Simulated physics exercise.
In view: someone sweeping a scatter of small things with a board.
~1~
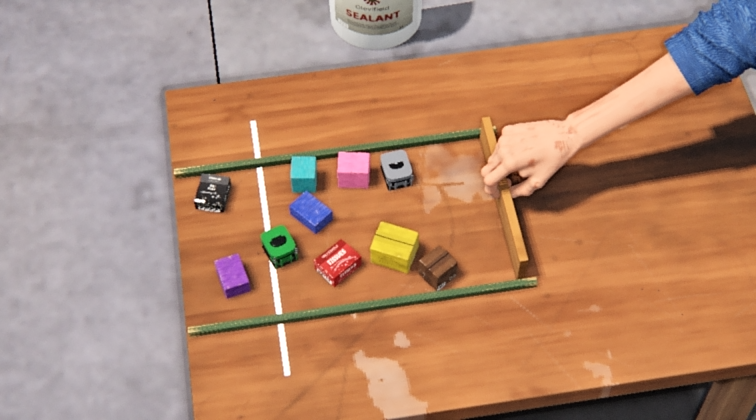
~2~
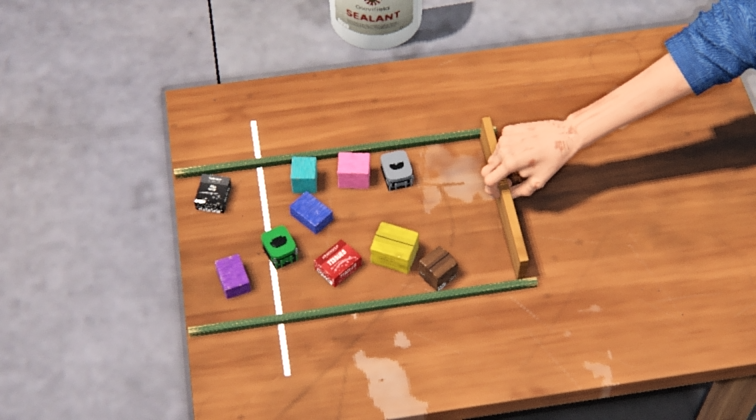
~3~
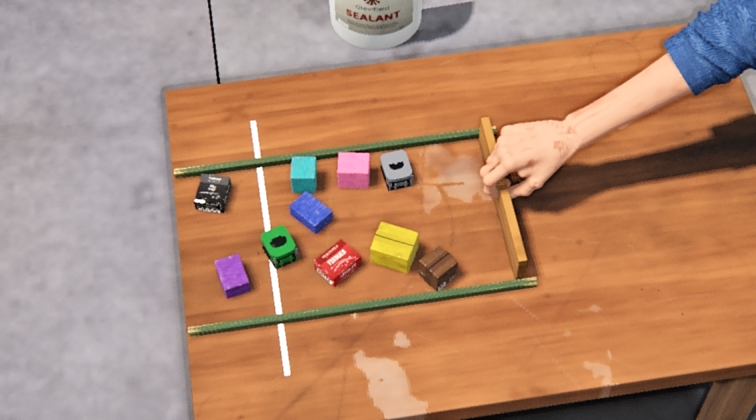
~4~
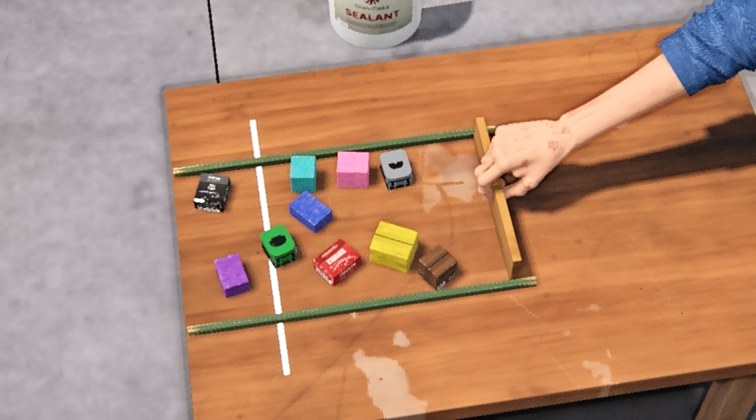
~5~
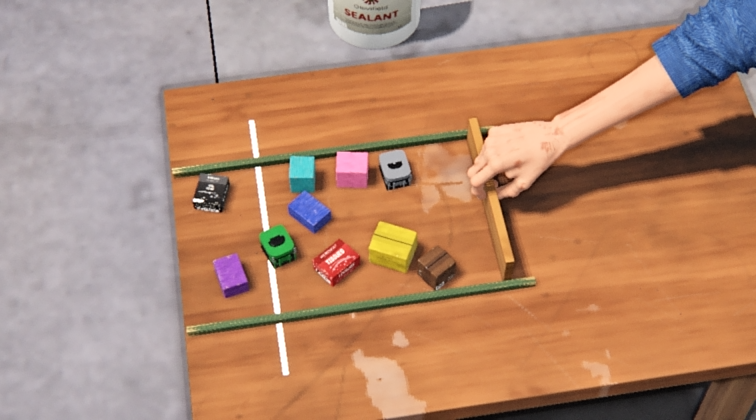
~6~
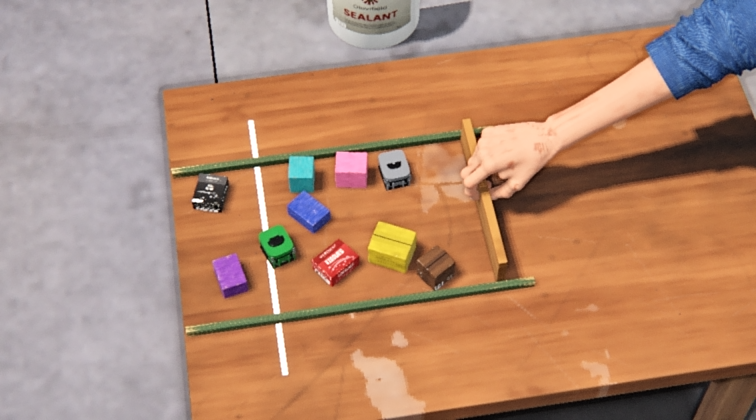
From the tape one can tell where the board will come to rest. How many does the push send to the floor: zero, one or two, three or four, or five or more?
Falling ones: A lone one or two.
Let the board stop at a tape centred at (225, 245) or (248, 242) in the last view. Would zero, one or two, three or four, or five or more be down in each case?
Lab note - per position, in order: 3 or 4; 1 or 2.
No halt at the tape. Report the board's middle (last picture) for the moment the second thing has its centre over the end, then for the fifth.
(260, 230), later (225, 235).
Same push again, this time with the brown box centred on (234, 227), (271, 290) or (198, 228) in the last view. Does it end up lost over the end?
Taking the places in the order given: It holds firm, it holds firm, it holds firm.
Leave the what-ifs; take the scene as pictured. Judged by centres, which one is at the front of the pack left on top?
That's the purple block.
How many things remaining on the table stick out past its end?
I'd say 1 of them.
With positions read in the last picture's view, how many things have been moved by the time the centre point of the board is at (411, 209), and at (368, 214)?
The count reaches 3 first and 6 second.
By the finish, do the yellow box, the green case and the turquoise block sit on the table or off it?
Each one in turn: The yellow box is spared, the green case is spared, the turquoise block is spared.
A little later, none off yet; black box at rest near (211, 193); purple block at rest near (230, 276); green case at rest near (277, 247).
When it is over, the number that fall off is one or two; down, black box.
